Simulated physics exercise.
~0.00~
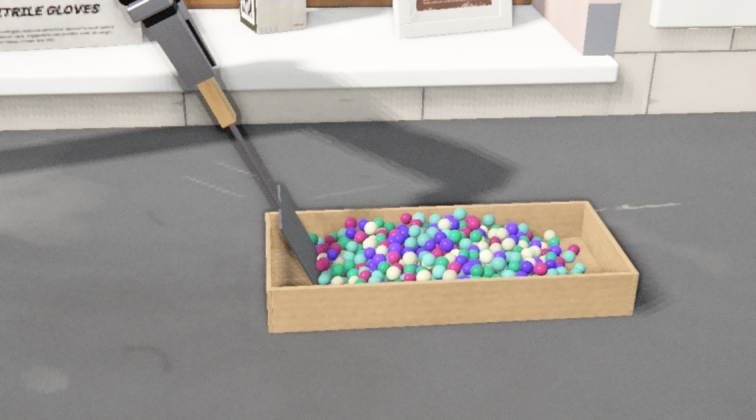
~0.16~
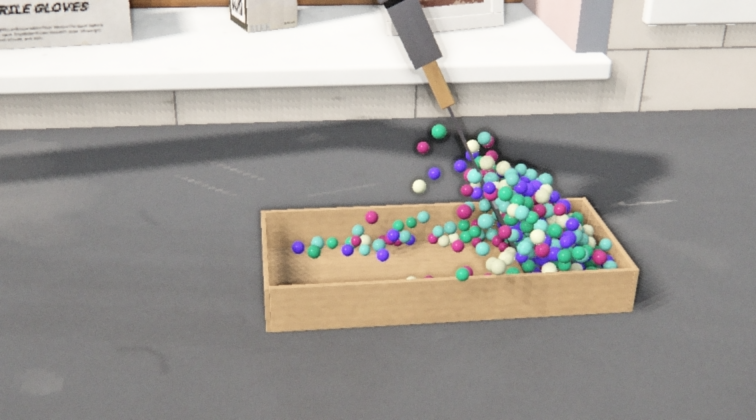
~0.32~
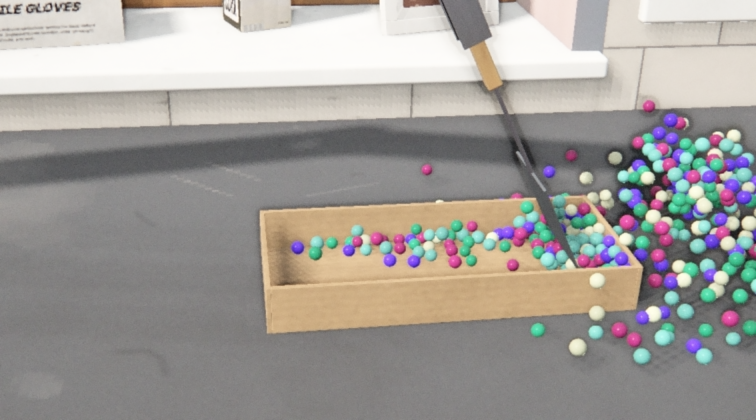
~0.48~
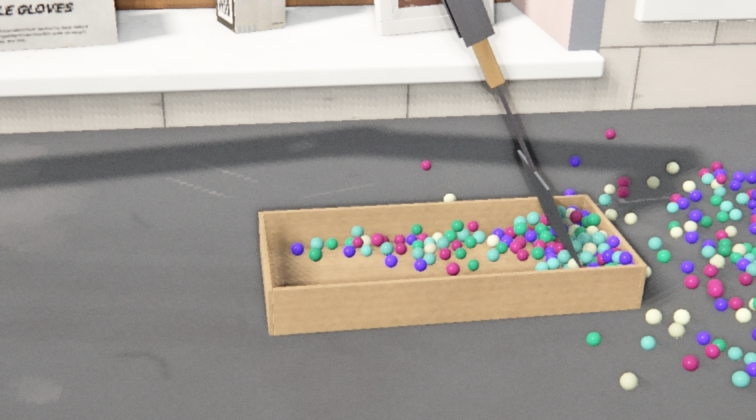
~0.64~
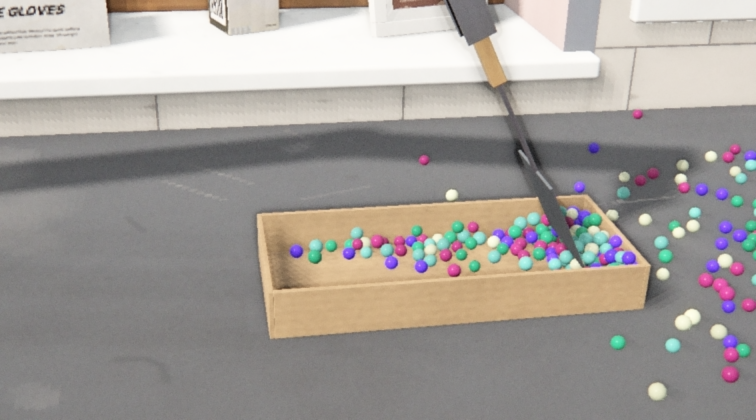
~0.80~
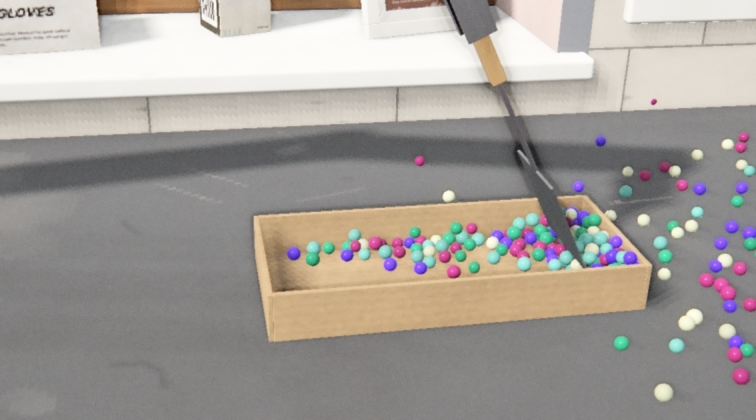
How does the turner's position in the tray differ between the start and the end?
At the start the turner is at the left end of the tray, and at the end it is near the right end.
On a grey counter, a turner sweeps round sweets right, spilling many and leaving some trayed.
